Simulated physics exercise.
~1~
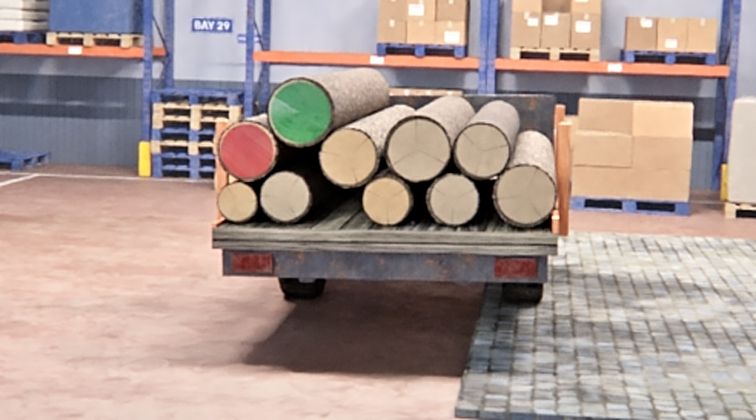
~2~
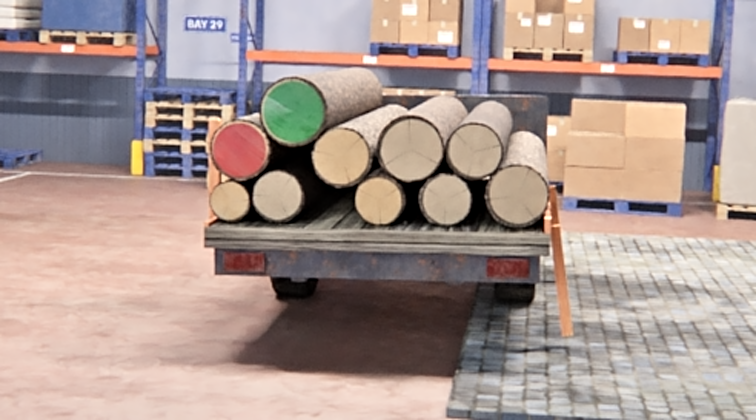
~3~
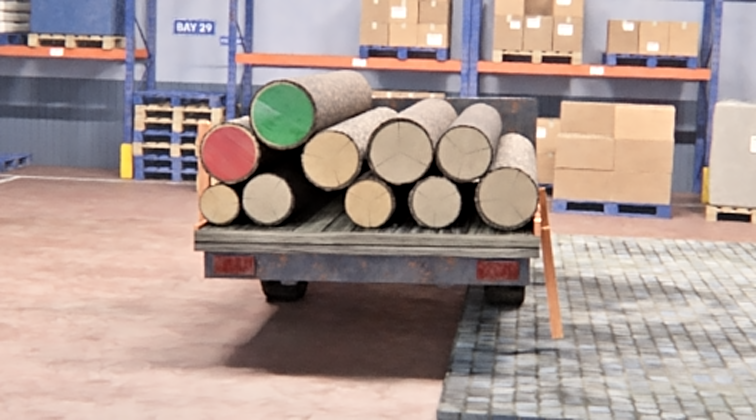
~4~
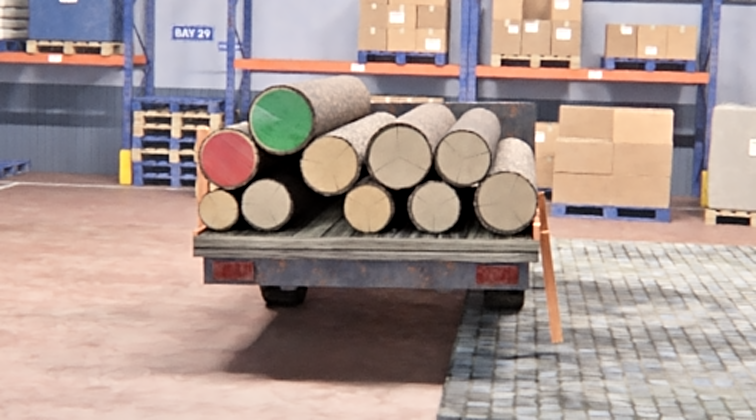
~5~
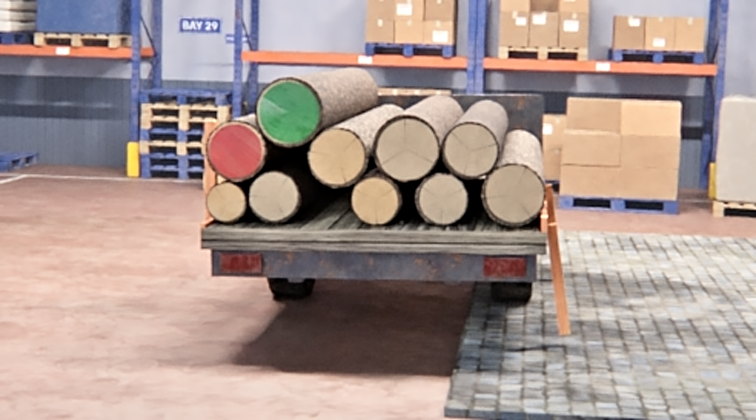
In this clip, a low trailer stacked with logs, one with a red end and one with a green end, stands parked in a warehouse. The orange post on the right swings down and hangs below the deck, while the logs stay piled in place.
